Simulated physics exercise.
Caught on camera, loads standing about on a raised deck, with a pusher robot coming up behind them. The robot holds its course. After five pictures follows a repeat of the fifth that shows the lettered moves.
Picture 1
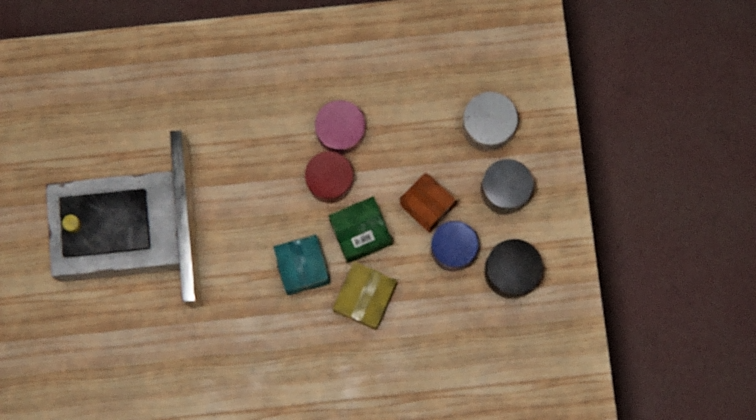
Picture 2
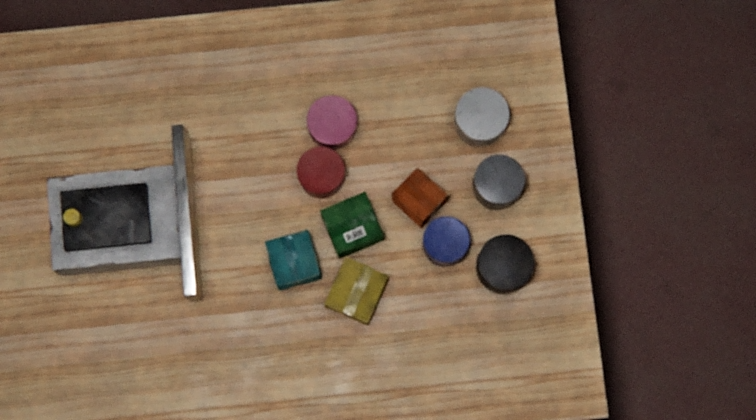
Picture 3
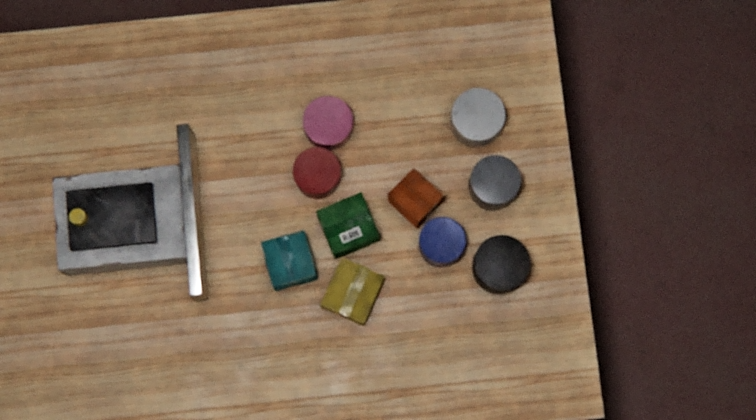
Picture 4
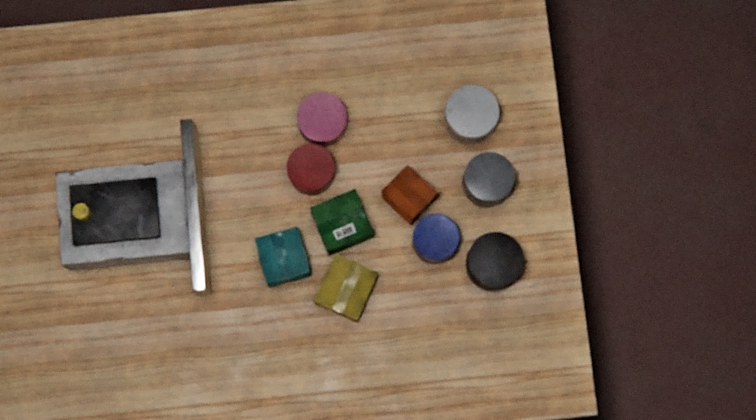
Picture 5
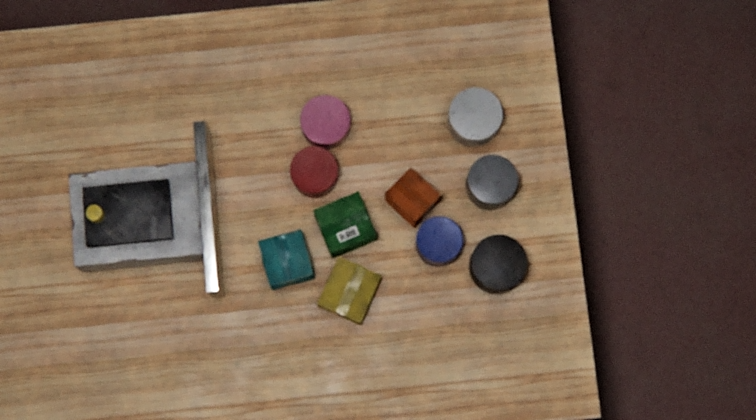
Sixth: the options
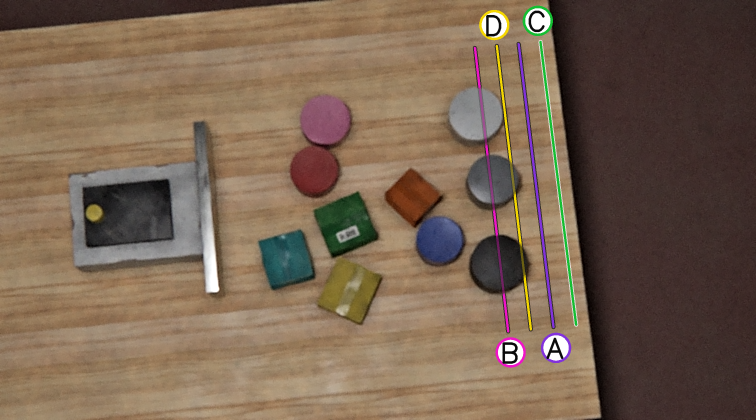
On a wooden deck, a grey pusher robot creeps right toward a still group of colourful loads.
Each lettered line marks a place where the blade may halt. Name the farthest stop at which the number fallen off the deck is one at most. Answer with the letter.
The farthest such stop is B.
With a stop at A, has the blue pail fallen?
By then, yes.
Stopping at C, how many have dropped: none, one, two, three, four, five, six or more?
In all, six or more.
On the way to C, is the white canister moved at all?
By then, yes.
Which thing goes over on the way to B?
The grey canister.
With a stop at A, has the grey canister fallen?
By then, yes.
On the marked copy, A at (536, 183); B at (491, 187); C at (558, 181); D at (514, 185).
Taking B. A third of the way, robot (238, 202); pink pail (334, 123); yellow box (378, 299).
Two thirds of the way, robot (341, 192); grey canister (524, 181); black canister (531, 273).
When it is over, robot (420, 184); grey canister over the edge; white canister (554, 83); one fallen.
As for the rest, A drops five; C drops eight; D drops four.
